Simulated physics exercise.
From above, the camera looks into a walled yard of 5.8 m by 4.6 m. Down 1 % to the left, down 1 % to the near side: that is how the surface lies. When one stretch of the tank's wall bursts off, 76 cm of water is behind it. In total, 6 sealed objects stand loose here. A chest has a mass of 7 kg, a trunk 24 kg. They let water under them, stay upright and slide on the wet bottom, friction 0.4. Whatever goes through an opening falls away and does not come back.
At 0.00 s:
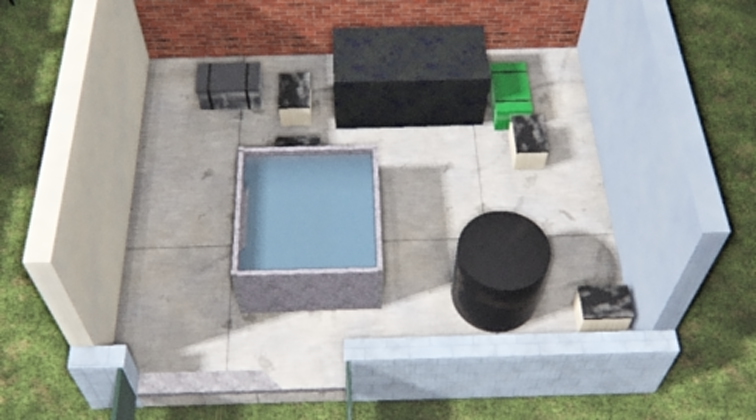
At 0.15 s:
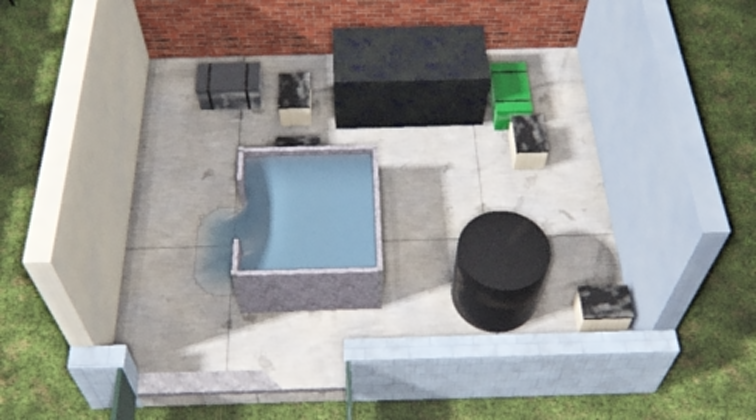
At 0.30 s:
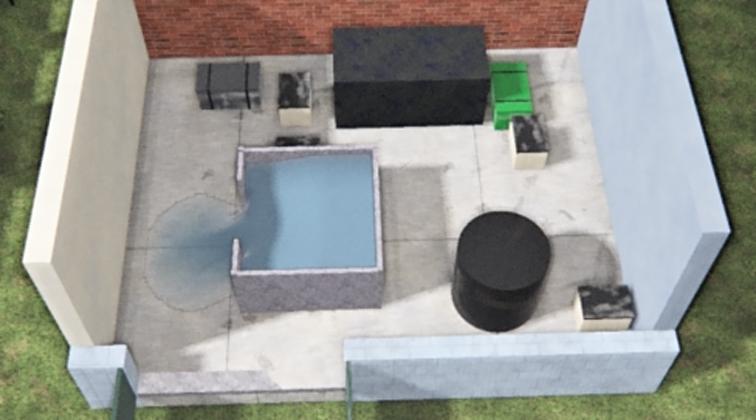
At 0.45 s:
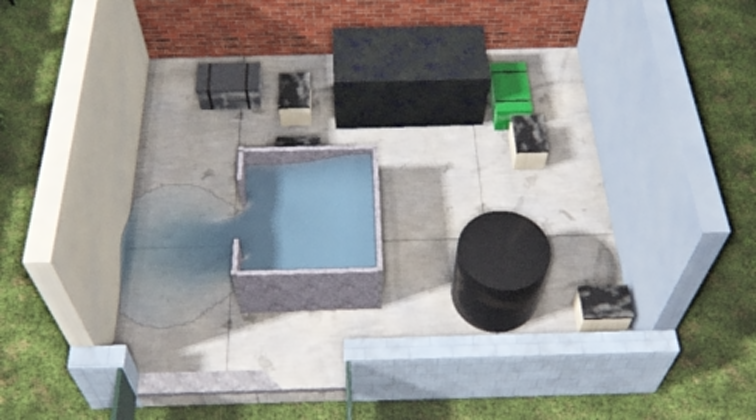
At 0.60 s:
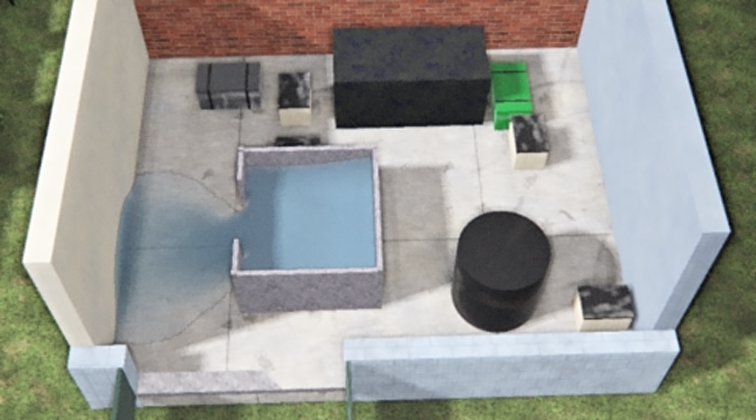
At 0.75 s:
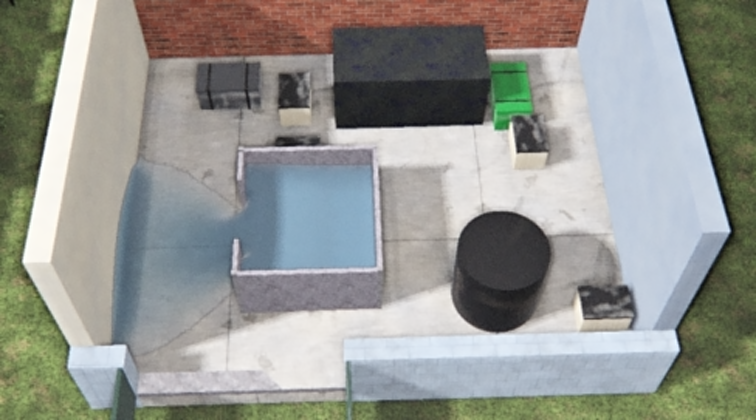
In the video, part of the left wall of a square water tank in a walled yard gives way, and water pours through the gap, spreading across the pavement to the cream wall while the surrounding objects stay still.
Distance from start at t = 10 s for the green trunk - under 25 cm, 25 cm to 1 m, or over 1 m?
Band: Under 25 cm.
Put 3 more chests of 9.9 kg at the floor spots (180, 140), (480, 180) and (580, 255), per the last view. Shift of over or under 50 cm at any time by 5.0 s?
Order as asked - farther, not as far, not as far.
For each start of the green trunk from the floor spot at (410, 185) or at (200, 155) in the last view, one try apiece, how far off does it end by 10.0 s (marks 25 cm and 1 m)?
Well, the first time it keeps still, and the second time it drifts a modest way.
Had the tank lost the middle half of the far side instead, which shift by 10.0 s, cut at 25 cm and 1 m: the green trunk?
In that scenario the green trunk would have stayed in place.
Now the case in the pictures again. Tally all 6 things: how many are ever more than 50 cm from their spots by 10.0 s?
I make it 4.
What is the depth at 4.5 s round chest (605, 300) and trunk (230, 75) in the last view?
2 and 12 cm.
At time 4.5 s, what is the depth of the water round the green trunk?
The depth there is around 0 cm.
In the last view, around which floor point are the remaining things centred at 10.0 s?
I'd say about (469, 172) in the last view.
After 2.0 s the green trunk is near (511, 86), 0.0 m from its start, aground; 0 of 6 are out; 0 afloat.
After 4.5 s the green trunk is near (511, 86), 0.0 m from its start, aground; 0 of 6 are out; 3 afloat.
After 7.0 s the green trunk is near (511, 86), 0.0 m from its start, aground; 0 of 6 are out; 3 afloat.
After 10.0 s the green trunk is near (511, 86), 0.0 m from its start, aground; 0 of 6 are out; 4 afloat.
